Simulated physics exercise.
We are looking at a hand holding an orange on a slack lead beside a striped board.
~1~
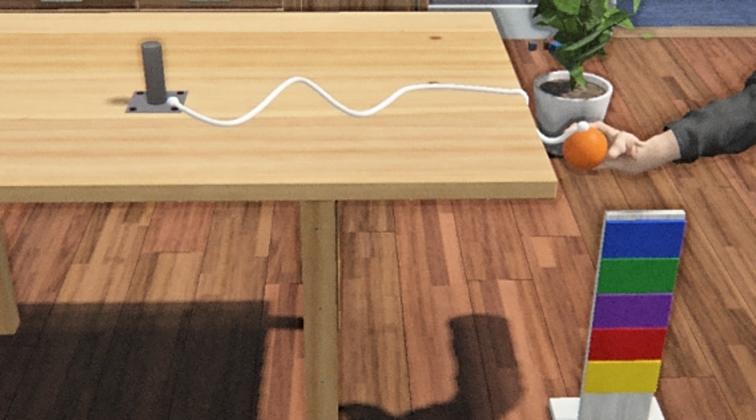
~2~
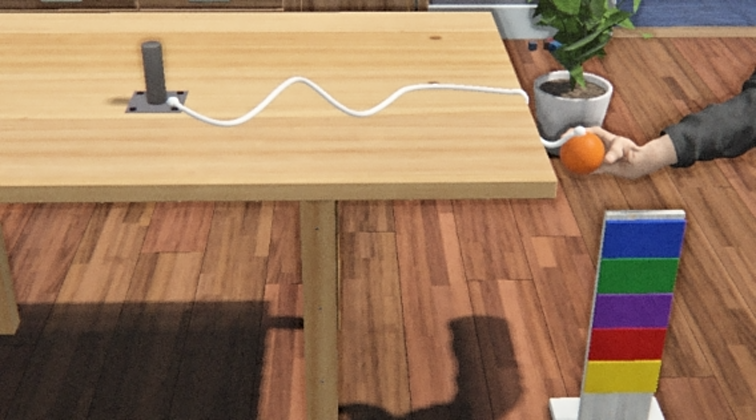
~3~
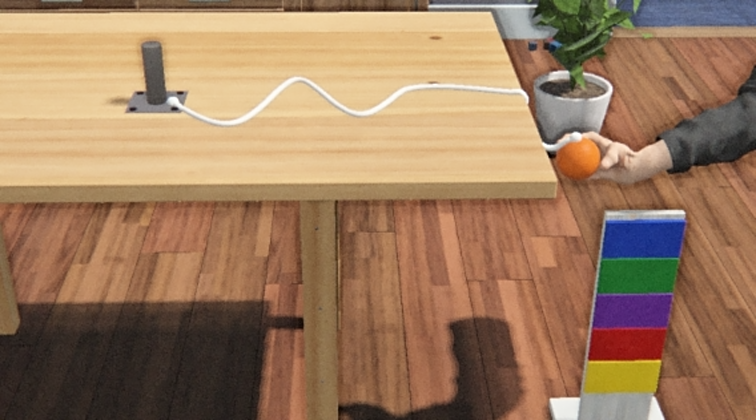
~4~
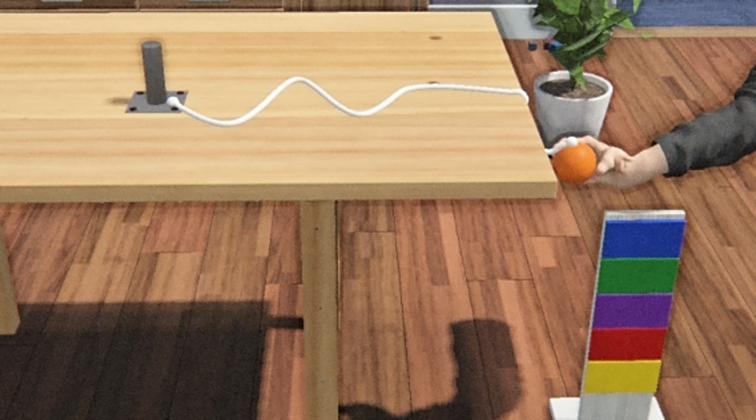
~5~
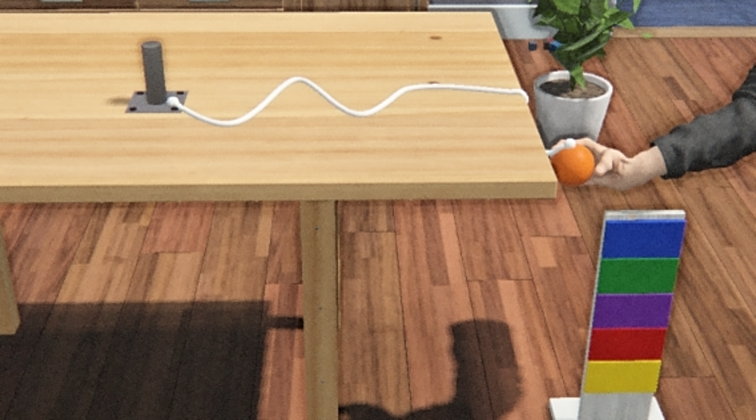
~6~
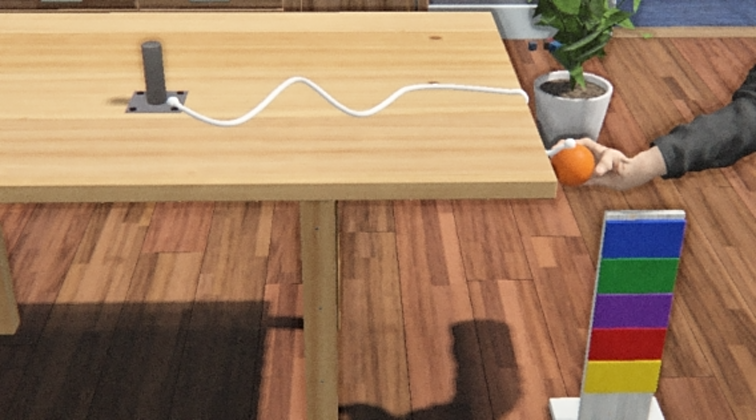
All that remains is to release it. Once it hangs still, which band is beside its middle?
Its centre hangs level with the red band.
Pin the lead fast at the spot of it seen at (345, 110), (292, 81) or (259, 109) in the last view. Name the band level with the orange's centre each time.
One after the other, blue; green; purple.
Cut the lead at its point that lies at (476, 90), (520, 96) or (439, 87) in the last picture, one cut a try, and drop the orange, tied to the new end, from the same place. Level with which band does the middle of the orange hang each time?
One after the other, blue; green; above them all.
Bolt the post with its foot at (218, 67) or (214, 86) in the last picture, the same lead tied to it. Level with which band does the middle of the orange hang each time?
It would be yellow; yellow.
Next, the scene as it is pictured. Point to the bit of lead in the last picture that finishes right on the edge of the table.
It lies at about (381, 107).
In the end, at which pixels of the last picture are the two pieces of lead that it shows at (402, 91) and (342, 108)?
About (521, 145), and the other about (476, 97).
A little later, orange near (515, 321); level with purple.
Next, orange near (506, 343); level with red.
When it is over, orange near (499, 343); level with red. Its middle rests at the red band.
